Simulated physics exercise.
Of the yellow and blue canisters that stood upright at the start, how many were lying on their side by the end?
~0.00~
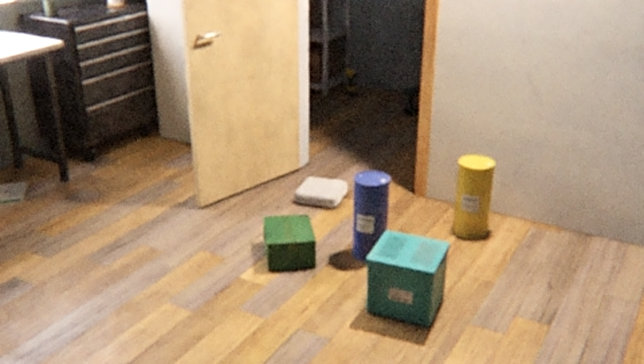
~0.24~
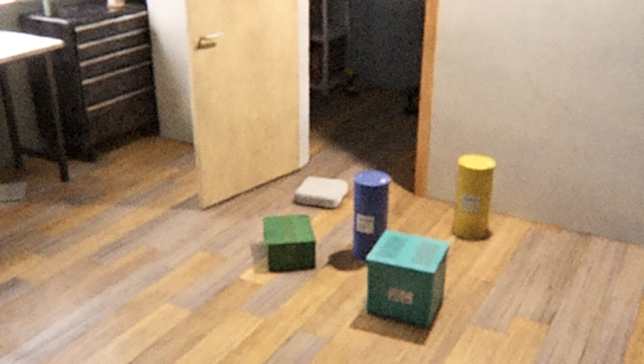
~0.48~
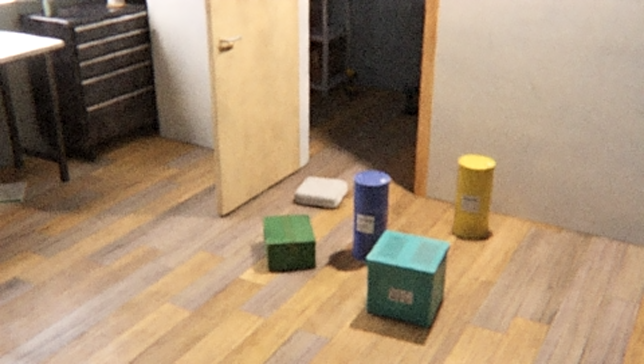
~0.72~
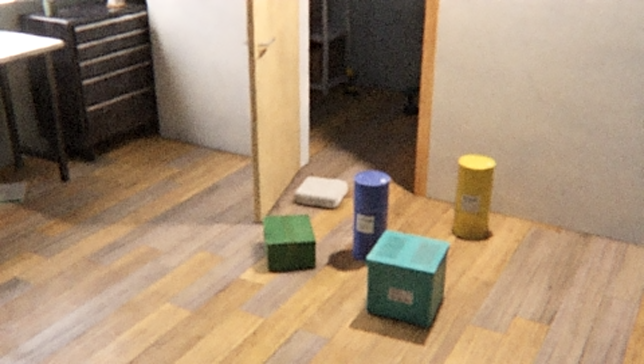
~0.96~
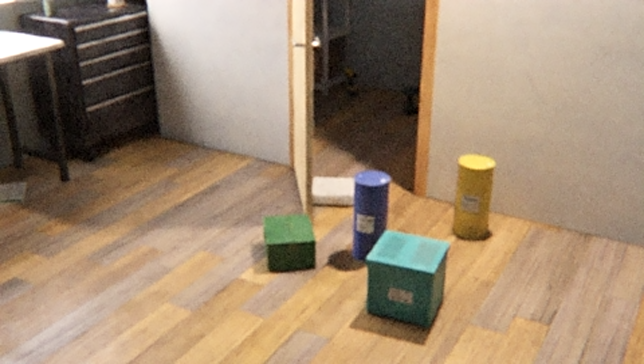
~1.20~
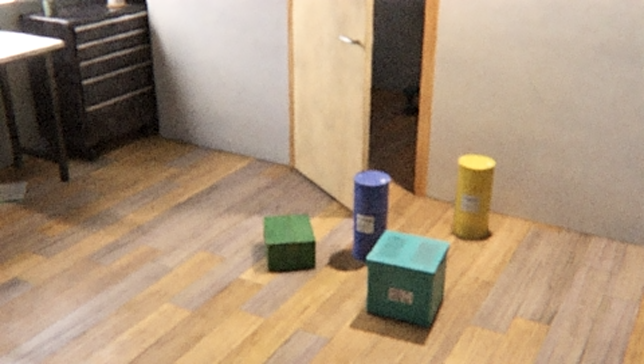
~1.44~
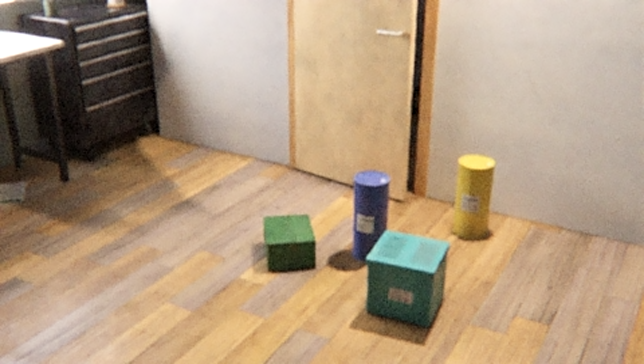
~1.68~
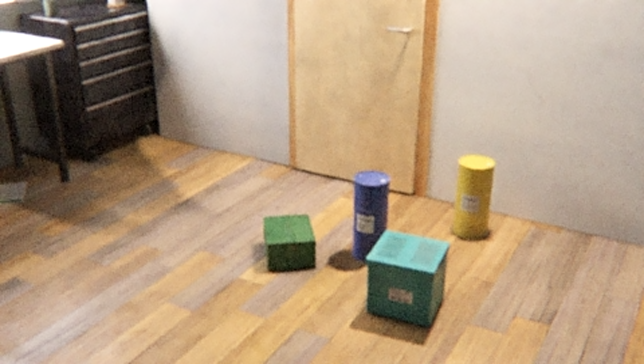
None of them were. Both the yellow and the blue canister were still standing upright once the door had closed.
